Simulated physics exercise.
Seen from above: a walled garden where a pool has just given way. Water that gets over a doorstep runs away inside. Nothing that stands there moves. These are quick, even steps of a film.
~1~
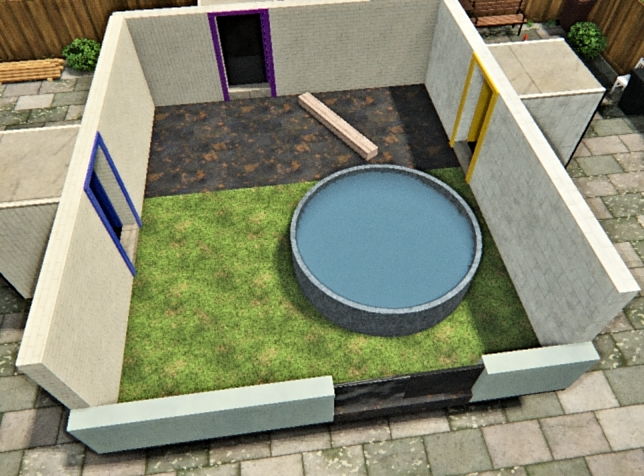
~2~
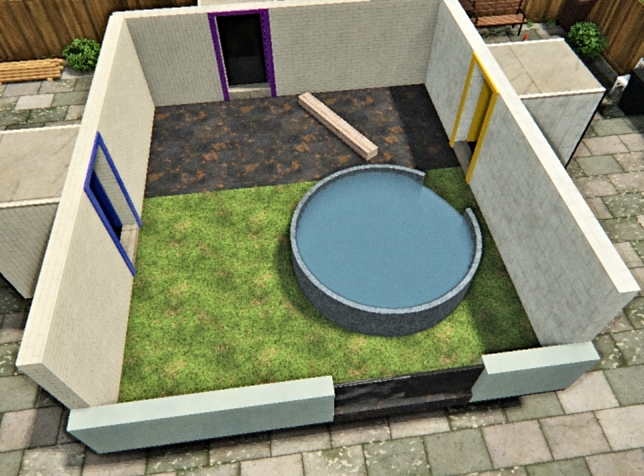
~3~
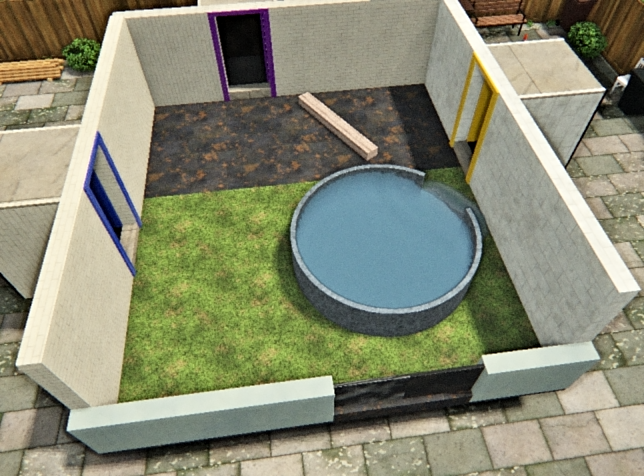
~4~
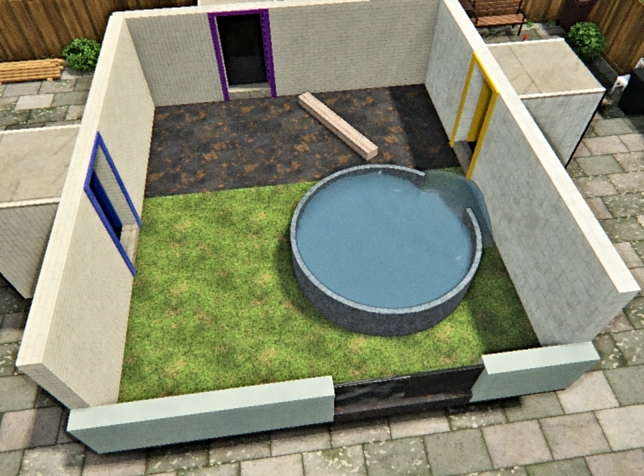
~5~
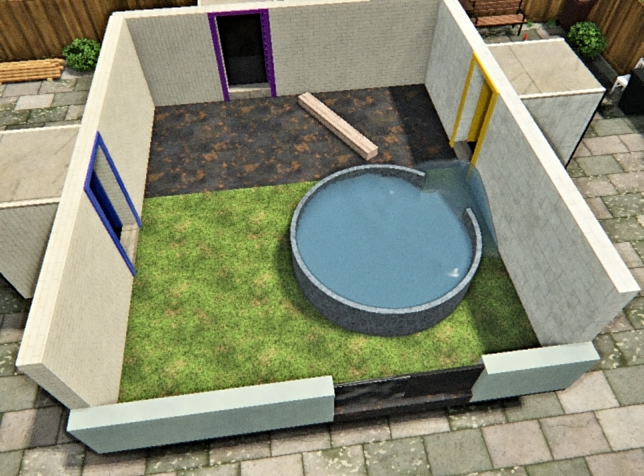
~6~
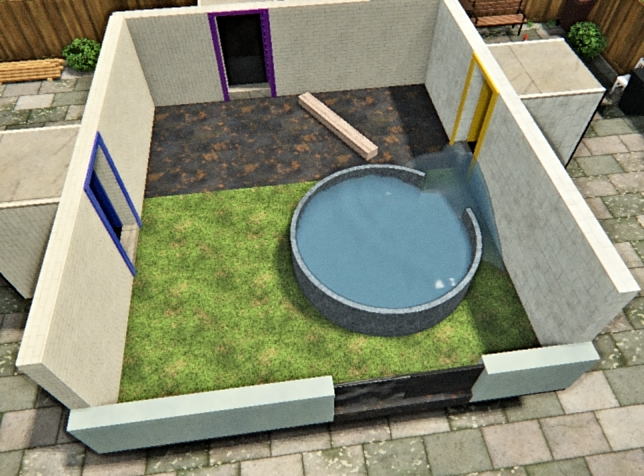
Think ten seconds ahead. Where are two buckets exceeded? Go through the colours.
The purple door admits no more than that; the yellow door lets in a lot; the blue door admits no more than that.
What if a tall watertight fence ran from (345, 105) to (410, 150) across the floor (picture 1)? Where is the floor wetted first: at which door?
It is the yellow door.
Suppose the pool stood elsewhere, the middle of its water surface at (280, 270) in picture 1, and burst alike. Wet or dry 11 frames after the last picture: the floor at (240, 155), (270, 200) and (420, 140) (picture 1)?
As listed: Not flooded, no water, under water.
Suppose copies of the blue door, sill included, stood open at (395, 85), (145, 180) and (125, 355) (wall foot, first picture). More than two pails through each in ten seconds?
As listed: Goes over, is under, lets less in.
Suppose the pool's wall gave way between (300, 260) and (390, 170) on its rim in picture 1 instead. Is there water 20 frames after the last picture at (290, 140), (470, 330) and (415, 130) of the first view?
One after the other: Under water, not flooded, under water.
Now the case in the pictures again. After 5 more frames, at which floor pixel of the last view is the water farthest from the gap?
I would point to (422, 96).
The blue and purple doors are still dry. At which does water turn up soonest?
First comes the door marked purple.
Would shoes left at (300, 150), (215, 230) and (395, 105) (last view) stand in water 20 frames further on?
In turn: Dry, clear, wet.
A moment on, water covers 15 % of the floor; the purple door not reached, the yellow door under two buckets in, the blue door not reached.
Next, water covers 25 % of the floor; the purple door not reached, the yellow door over two buckets in, the blue door not reached.
Then, water covers 40 % of the floor; the purple door wet at the sill, nothing in, the yellow door over two buckets in, the blue door not reached.
Later, water covers 70 % of the floor; the purple door wet at the sill, nothing in, the yellow door over two buckets in, the blue door not reached.
In the end, water covers 95 % of the floor; the purple door wet at the sill, nothing in, the yellow door over two buckets in, the blue door wet at the sill, nothing in.
